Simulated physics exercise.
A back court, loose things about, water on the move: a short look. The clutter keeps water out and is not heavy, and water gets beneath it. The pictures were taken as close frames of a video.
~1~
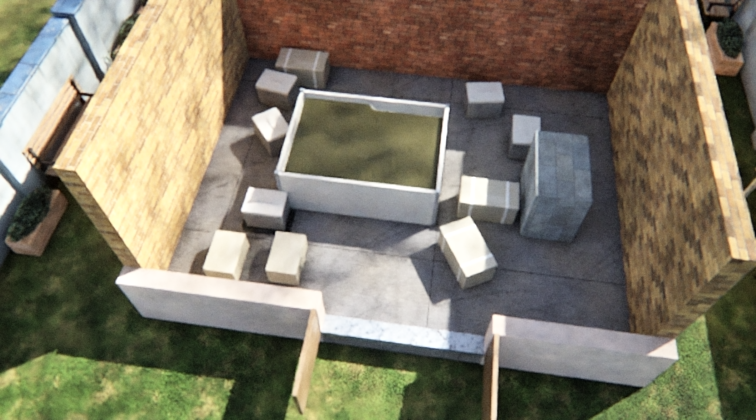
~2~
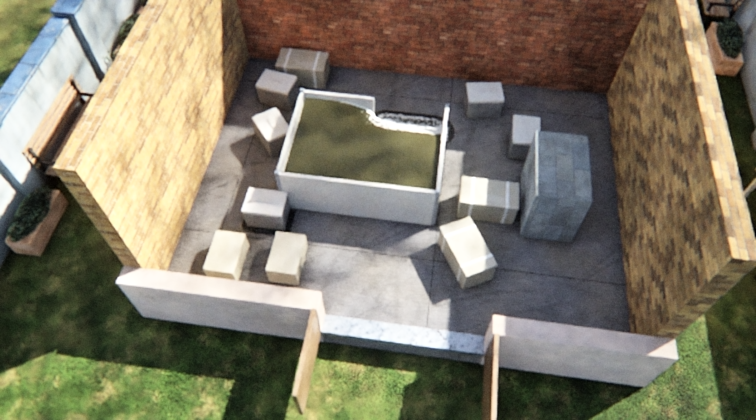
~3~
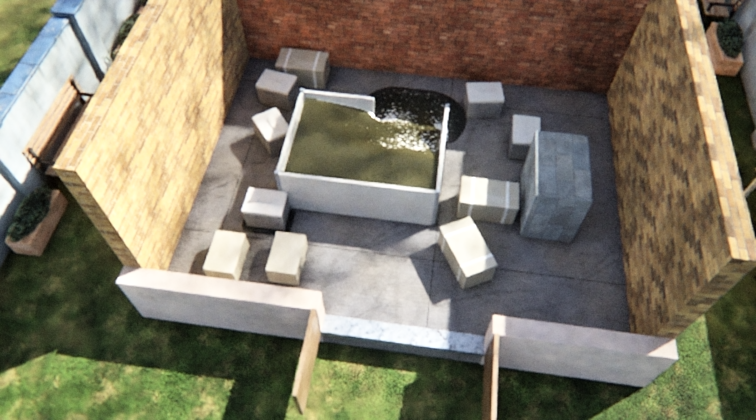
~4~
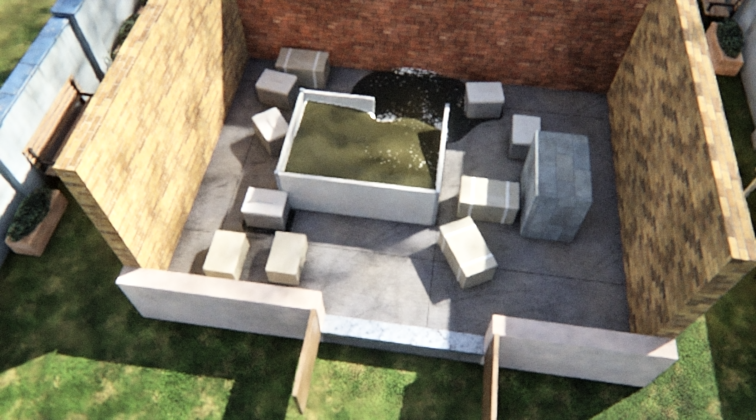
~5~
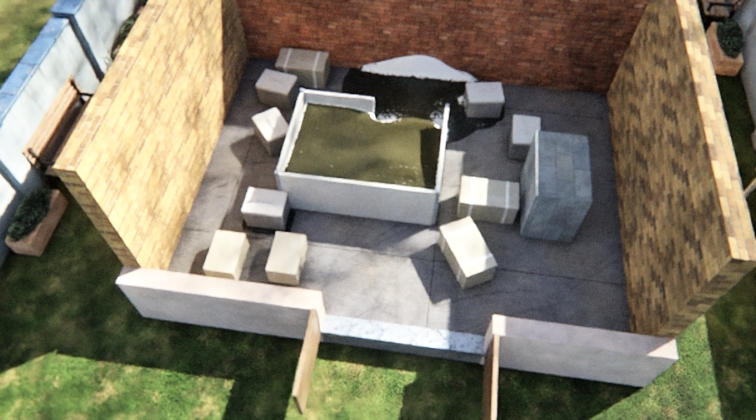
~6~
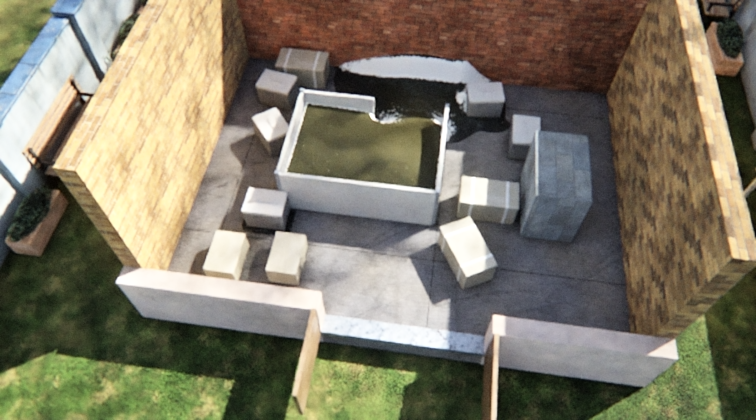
Murky water in a raised white-walled basin pours through a gap in its back edge onto the grey paving of a walled courtyard. It spreads as a dark pool to the brick wall, where pale foam forms and widens sideways, while the scattered blocks around the basin stay still.
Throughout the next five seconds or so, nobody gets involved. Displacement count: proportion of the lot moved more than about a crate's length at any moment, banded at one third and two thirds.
Midway band.
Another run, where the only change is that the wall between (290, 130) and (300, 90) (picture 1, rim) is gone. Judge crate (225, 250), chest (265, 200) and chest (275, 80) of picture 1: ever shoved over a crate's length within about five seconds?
One after the other: That far or more, short of that, moved that far.
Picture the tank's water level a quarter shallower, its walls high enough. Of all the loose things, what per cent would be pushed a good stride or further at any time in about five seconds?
I make it 40 per cent.
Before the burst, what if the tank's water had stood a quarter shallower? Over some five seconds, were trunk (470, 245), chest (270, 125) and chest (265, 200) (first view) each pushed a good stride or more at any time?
Taking them as listed, the first stopped before it, the second reached the mark and the third stopped before it.
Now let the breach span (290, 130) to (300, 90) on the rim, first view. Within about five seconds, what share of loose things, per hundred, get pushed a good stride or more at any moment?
70 % or thereabouts.
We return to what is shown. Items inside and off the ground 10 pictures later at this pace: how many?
Tally at that point: 1.
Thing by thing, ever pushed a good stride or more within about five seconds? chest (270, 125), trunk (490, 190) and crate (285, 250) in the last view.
As listed: Travels that far, falls short and falls short.
A moment on, 0 of 10 are well off their spots; 0 afloat.
Next, 2 of 10 are well off their spots; 1 afloat.
Later, 4 of 10 are well off their spots; 1 afloat.
In the end, 4 of 10 are well off their spots, and 4 have been at some point; 3 afloat.
